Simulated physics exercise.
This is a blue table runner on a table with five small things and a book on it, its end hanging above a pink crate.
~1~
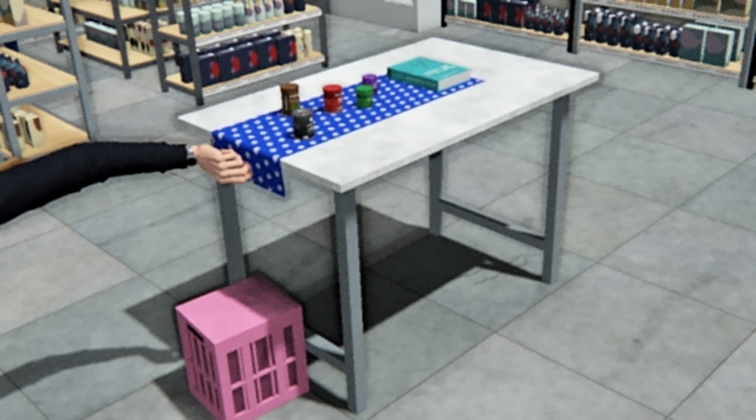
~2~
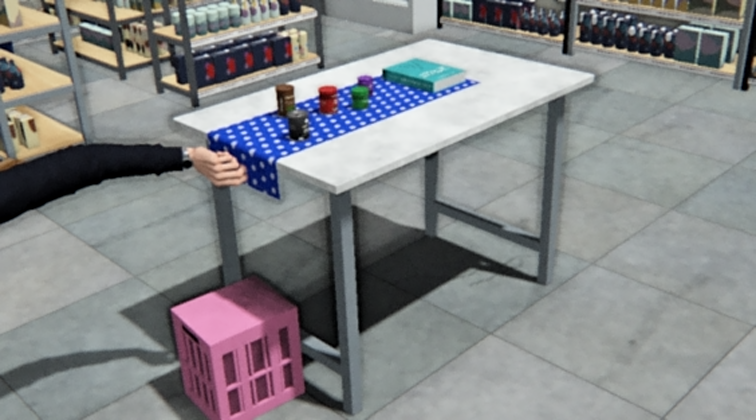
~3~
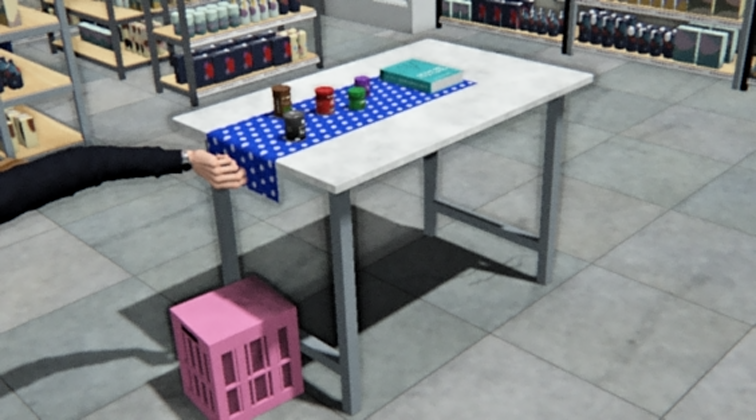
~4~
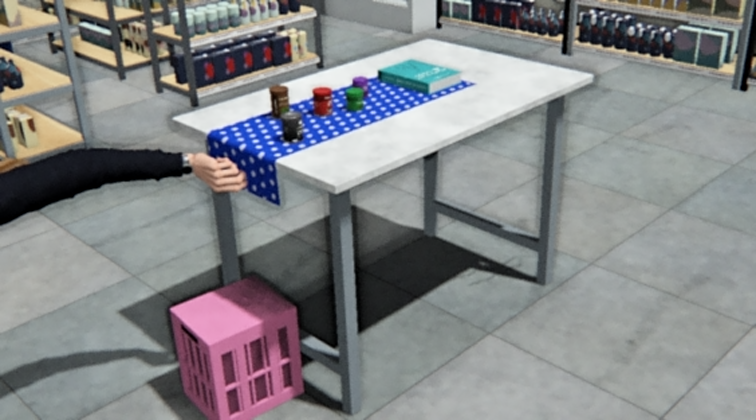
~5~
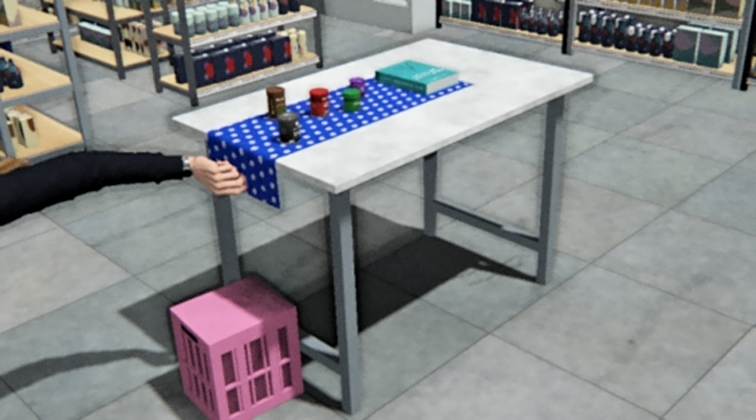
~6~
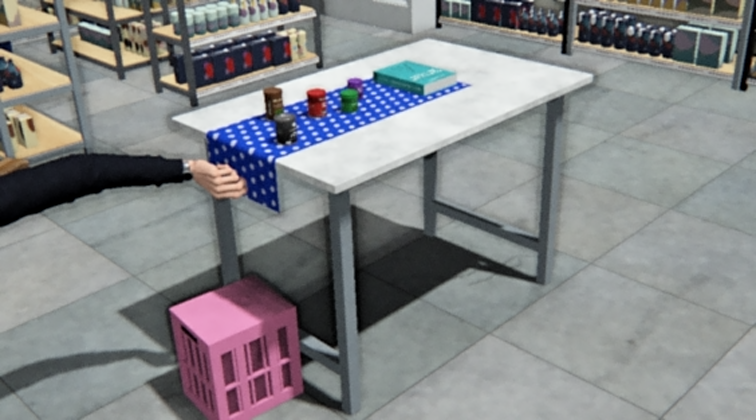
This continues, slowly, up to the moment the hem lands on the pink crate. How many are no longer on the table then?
The count of fallen things is three.
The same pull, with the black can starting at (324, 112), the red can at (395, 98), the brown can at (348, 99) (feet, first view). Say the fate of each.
The black can goes over; the red can holds on; the brown can survives.
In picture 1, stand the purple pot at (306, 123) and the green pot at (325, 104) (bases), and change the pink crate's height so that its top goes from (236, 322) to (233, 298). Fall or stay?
The purple pot is carried off; the green pot keeps its place on top.
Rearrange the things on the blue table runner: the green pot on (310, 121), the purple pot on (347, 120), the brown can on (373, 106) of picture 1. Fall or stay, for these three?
The green pot comes down, the purple pot drops off, the brown can survives.
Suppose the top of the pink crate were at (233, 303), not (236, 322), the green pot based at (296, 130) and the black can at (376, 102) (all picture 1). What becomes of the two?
The green pot comes down; the black can does not fall.
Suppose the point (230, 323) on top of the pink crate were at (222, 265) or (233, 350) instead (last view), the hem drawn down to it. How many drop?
In that case 1 and 4.
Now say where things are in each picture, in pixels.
Hem (285, 197); black can (302, 112); brown can (289, 86); red can (332, 87); green pot (364, 88); purple pot (369, 76); top of the crate (236, 322), in the first frame.
Hem (280, 200); black can (298, 113), in the second frame.
Hem (279, 203); brown can (281, 88), in the third frame.
Hem (280, 206); red can (322, 90); top of the crate (230, 323), in the fourth frame.
Hem (280, 209); green pot (351, 91), in the fifth frame.
Hem (279, 213); black can (285, 117); brown can (273, 90); red can (316, 91); green pot (349, 92); purple pot (355, 80), in the sixth frame.
Soon after, hem near (247, 227); all still up.
Then, hem near (250, 270); black can and brown can gone.
Further on, hem on the crate; black can, brown can and red can gone.
At rest, hem on the crate; black can, brown can and red can gone. It carries off three.
